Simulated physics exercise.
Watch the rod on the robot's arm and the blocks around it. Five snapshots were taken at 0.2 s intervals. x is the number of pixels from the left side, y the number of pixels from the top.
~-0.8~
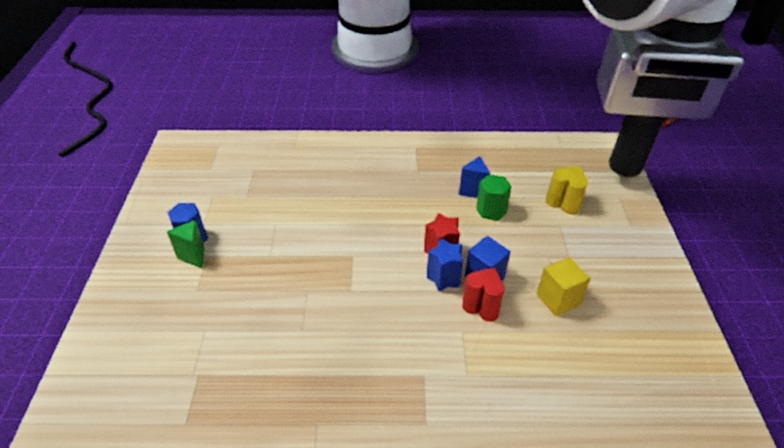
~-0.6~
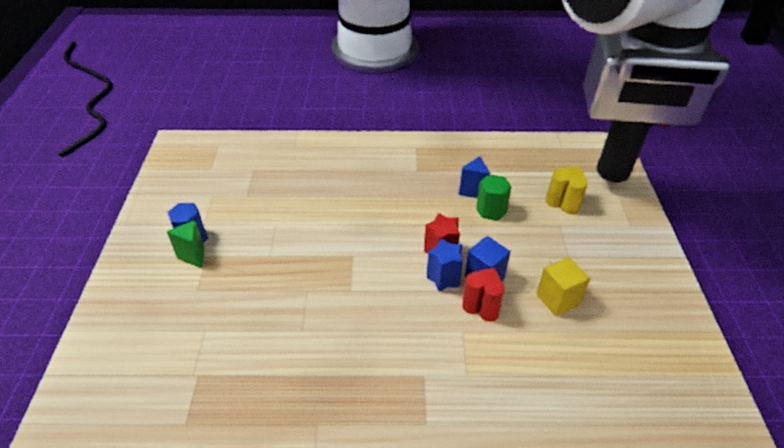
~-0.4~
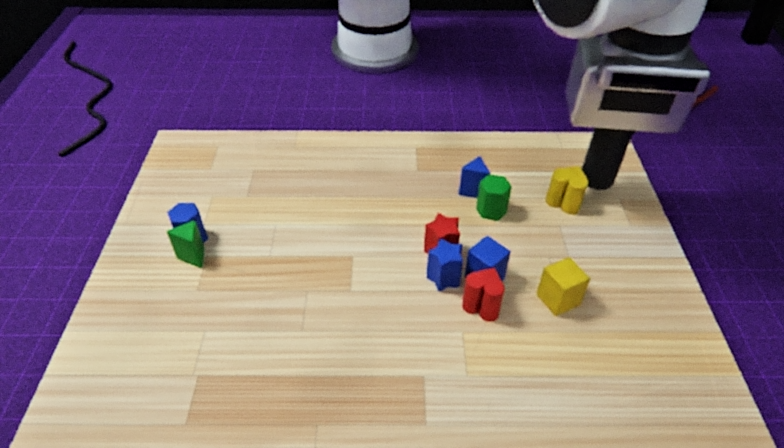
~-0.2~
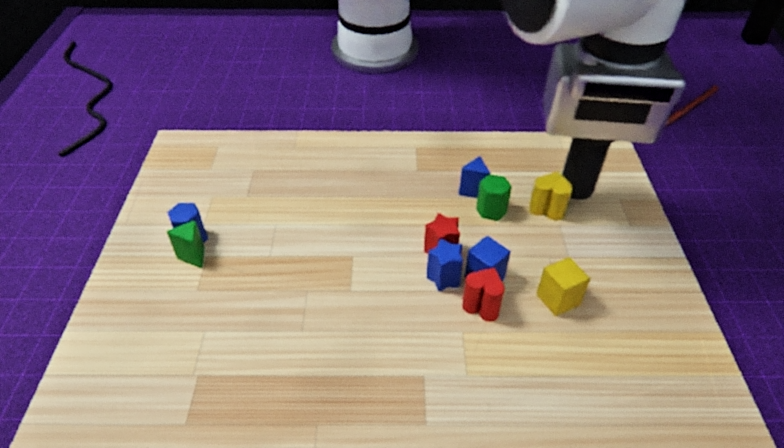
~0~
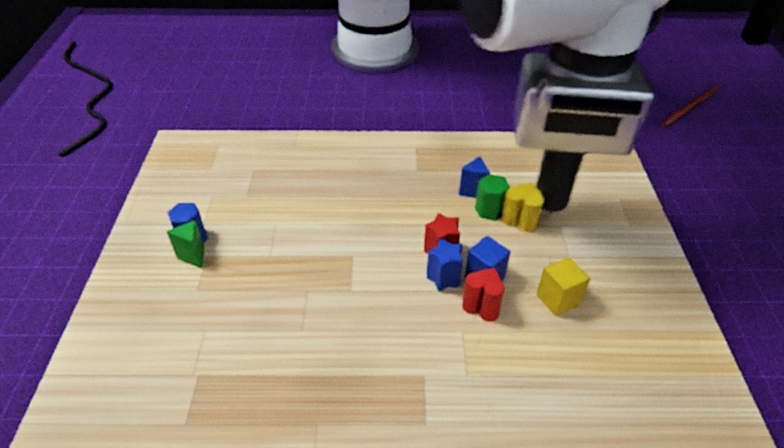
On a wooden board over a purple surface, among scattered colored blocks, a robot arm's black rod moves left from the upper right corner, meets the yellow heart block, and pushes it left up to the green six-sided block.
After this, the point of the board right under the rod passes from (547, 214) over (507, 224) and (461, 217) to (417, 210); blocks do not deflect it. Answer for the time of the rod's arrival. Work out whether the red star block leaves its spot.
It will be nudged away from its spot.
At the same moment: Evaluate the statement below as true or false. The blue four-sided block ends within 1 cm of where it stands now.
That statement is accurate.
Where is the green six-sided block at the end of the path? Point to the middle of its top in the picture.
Its top centre is at about (439, 164).
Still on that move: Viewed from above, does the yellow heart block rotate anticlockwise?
I believe so.
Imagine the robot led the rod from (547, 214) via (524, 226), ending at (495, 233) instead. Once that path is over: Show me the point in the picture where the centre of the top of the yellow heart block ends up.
The answer is (470, 213).
What follows on the original path. One third of the way, rod at (509, 211); green six-sided block at (483, 181), turned 25° clockwise; yellow heart block at (486, 207), turned 15° anticlockwise.
Two thirds of the way, rod at (461, 204); red star block at (433, 231); blue triangular block at (473, 160), turned 20° clockwise; green six-sided block at (452, 168), turned 105° clockwise; yellow heart block at (454, 211), turned 65° anticlockwise.
At the end, rod at (417, 197); red star block at (433, 231); blue triangular block at (473, 160), turned 20° clockwise; blue four-sided block still; green six-sided block at (439, 164), turned 160° clockwise; yellow heart block at (454, 211), turned 65° anticlockwise.
